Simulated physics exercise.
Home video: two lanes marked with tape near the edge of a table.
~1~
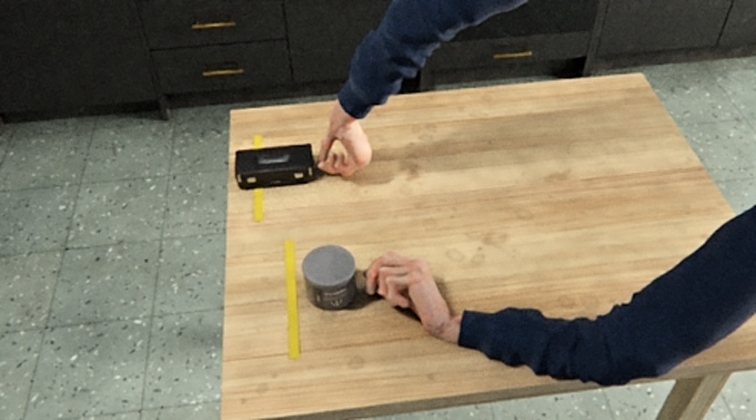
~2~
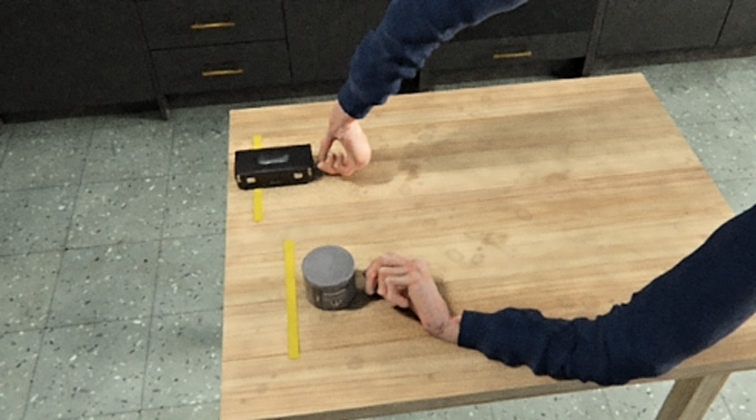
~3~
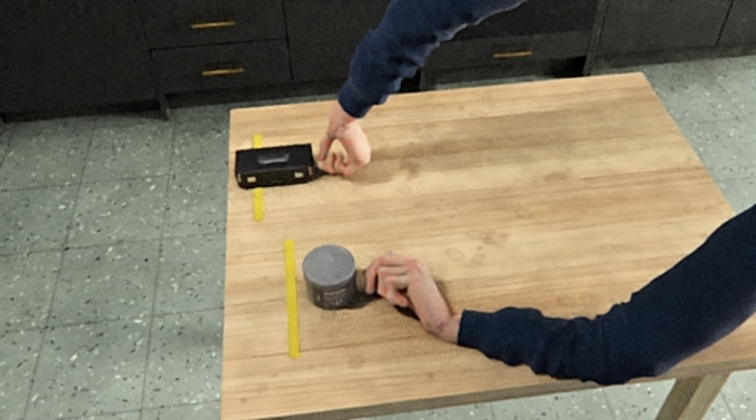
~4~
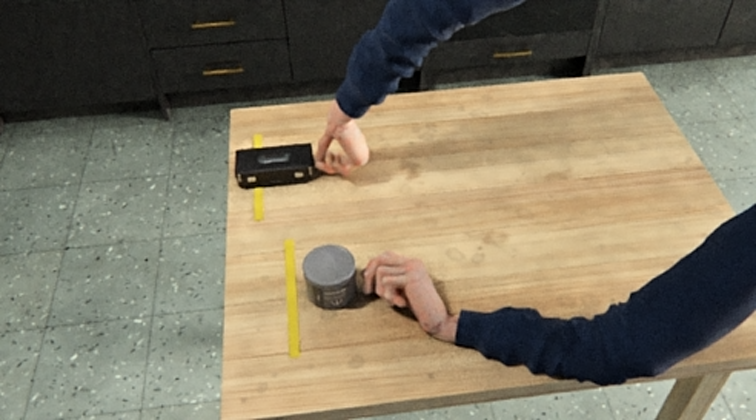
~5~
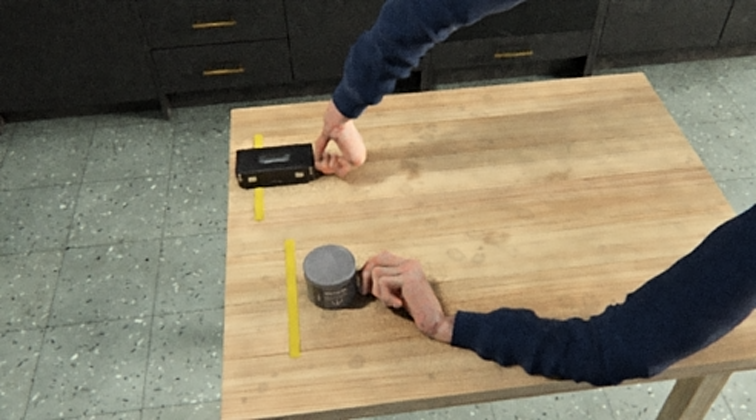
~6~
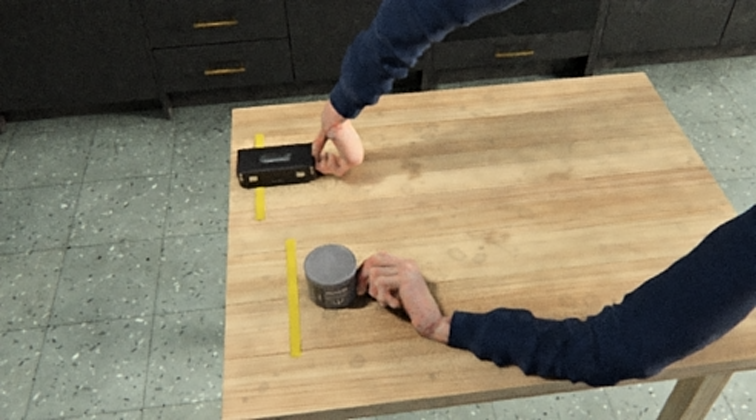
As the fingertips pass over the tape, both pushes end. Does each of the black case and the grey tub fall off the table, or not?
As I see it, I expect the black case will come off the table; I expect the grey tub will be left on the table.
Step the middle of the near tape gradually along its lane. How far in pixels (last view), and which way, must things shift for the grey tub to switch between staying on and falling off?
Going left by 36 pixels puts it on the brink.
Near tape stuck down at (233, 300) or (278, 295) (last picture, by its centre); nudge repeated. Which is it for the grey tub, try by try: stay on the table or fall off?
Well, it does not stay on the first time and does not go over the second time.
Then, 1.54 s past the last view, black case leaning 54° off how it started near (214, 182); grey tub travelled about its own width near (259, 285).
Then, 1.90 s past the last view, black case come down near (269, 365); grey tub travelled about its own width near (260, 285).
Finally, the black case drops to the floor, near (384, 366); the grey tub is still on the table, near (260, 285).
